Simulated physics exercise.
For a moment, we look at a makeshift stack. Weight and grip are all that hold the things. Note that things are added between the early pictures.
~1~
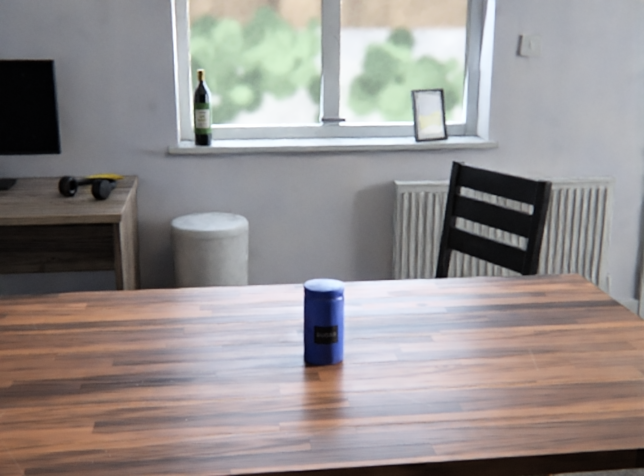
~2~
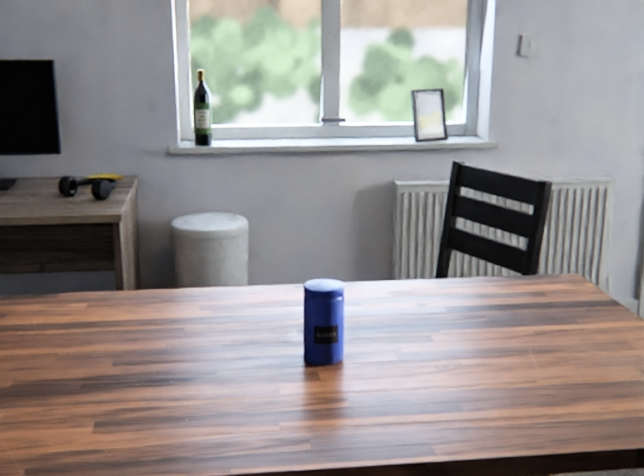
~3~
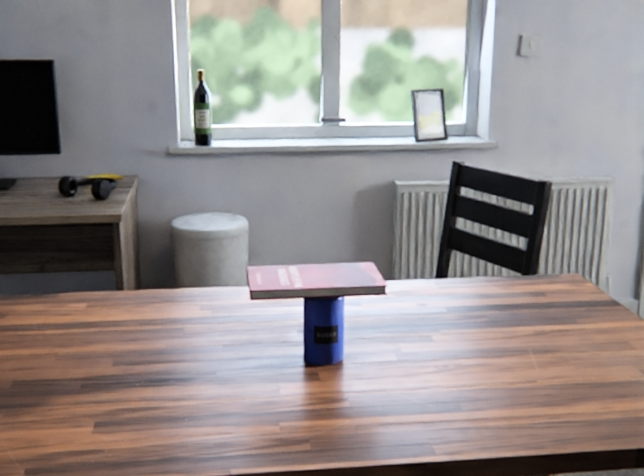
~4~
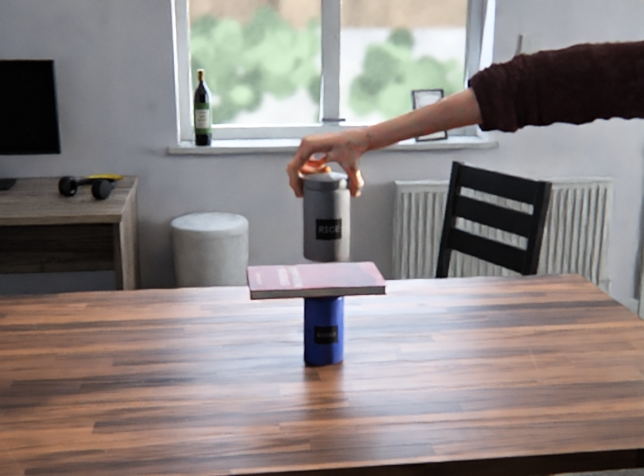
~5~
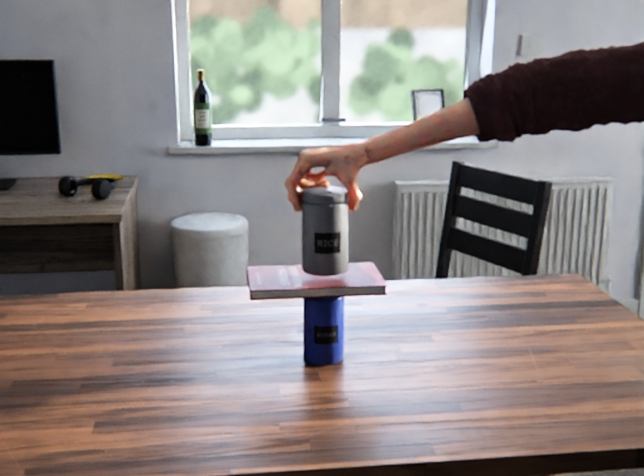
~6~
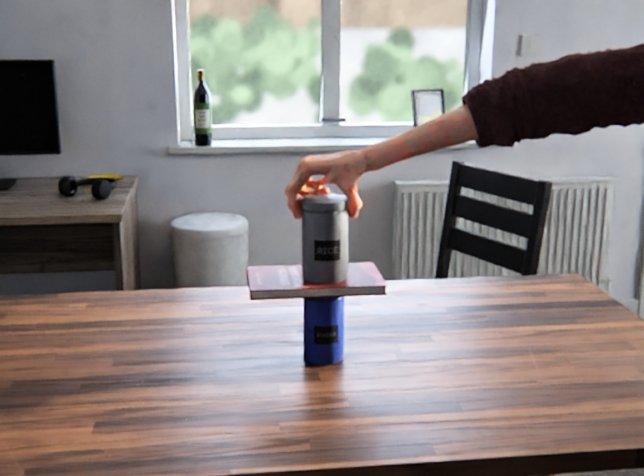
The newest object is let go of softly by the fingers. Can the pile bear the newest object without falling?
Yes, it bears it.
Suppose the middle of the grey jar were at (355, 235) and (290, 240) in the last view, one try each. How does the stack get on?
The stack remains upright with the first try and topples over with the second.
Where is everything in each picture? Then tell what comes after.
In the first frame, the last thing is not in view yet; blue jar (324, 322).
In the second frame, the last thing is not in view yet; blue jar (324, 322).
In the third frame, the last thing is not in view yet; blue jar (324, 322).
The fourth frame shows still above its spot; grey jar (327, 217); blue jar (324, 322).
The fifth frame shows still above its spot; grey jar (325, 231); blue jar (324, 322).
The sixth frame shows set down, still held; grey jar (325, 238); blue jar (324, 322).
Then, 0.50 s after the last picture, nothing has stirred.
Then, 1.10 s after the last picture, grey jar resting near (325, 239).
At rest, all 3 in place. Seen from the same camera at the end, grey jar near (325, 239). The stack holds.
